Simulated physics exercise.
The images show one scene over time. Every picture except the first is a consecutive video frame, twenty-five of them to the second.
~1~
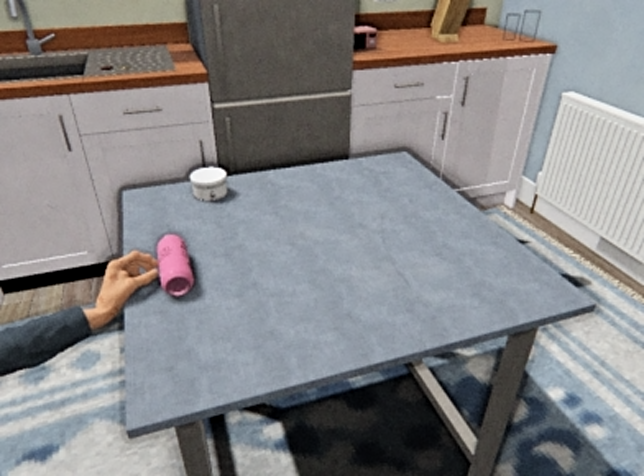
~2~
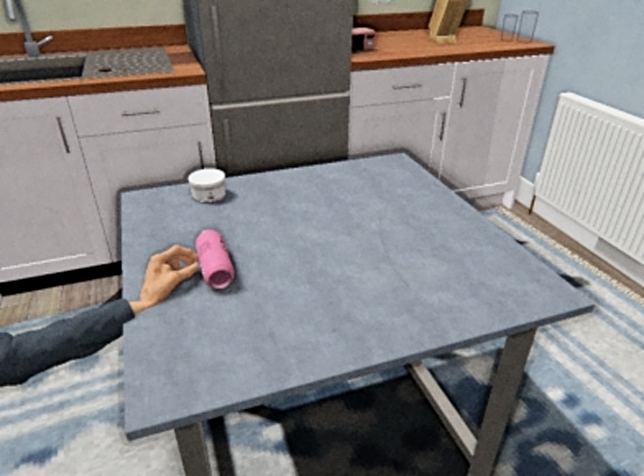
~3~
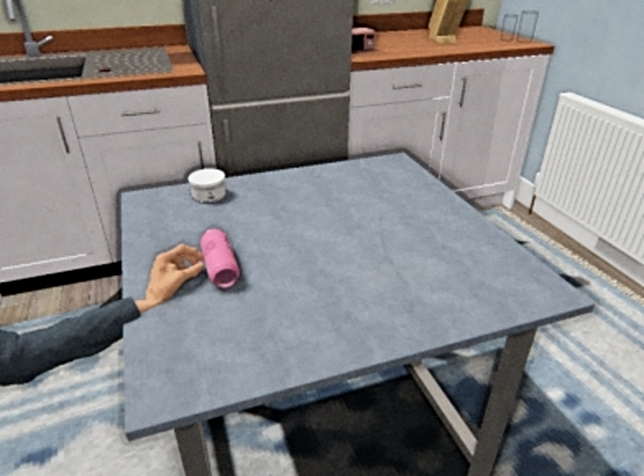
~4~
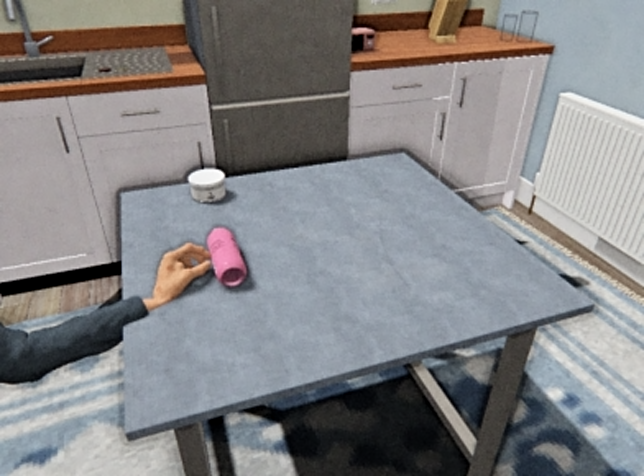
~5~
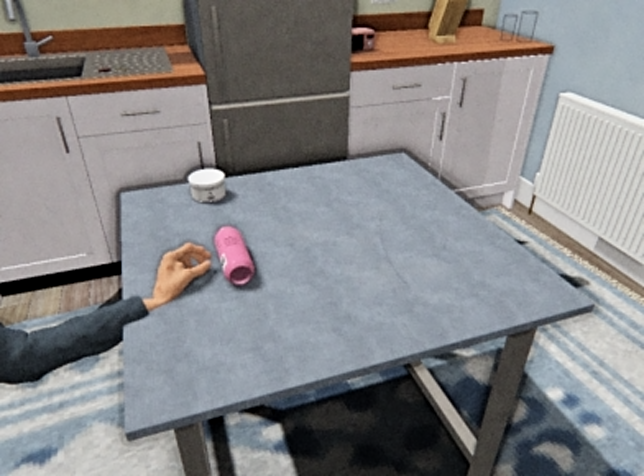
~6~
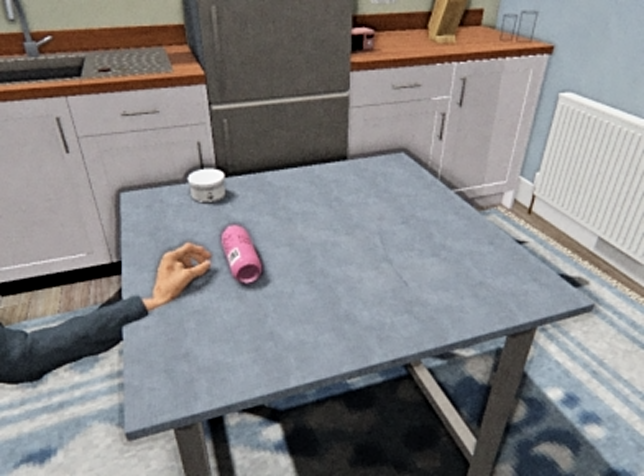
Pink can lying on a grey kitchen table, moving right alongside a reaching hand, then rolling slightly away as the hand stays still.
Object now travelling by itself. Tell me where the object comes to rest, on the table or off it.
It rests on the table.
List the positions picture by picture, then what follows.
Under the hand; pink can (174, 264), in the first frame.
Under the hand; pink can (214, 258), in the second frame.
Under the hand; pink can (219, 257), in the third frame.
Pink can (226, 256), in the fourth frame.
Pink can (234, 254) shifted a little, in the fifth frame.
Pink can (241, 253) shifted a little, in the sixth frame.
Then, 0.10 s on from there, pink can shifted about its own width near (258, 250).
Then, 0.30 s on from there, pink can shifted well along near (286, 245).
Then, 0.50 s on from there, pink can shifted well along near (308, 240).
Then, 0.80 s on from there, pink can shifted well along near (327, 237).
In the end, moved from the start, pink can. At the end, from the last picture's camera, pink can near (333, 236).
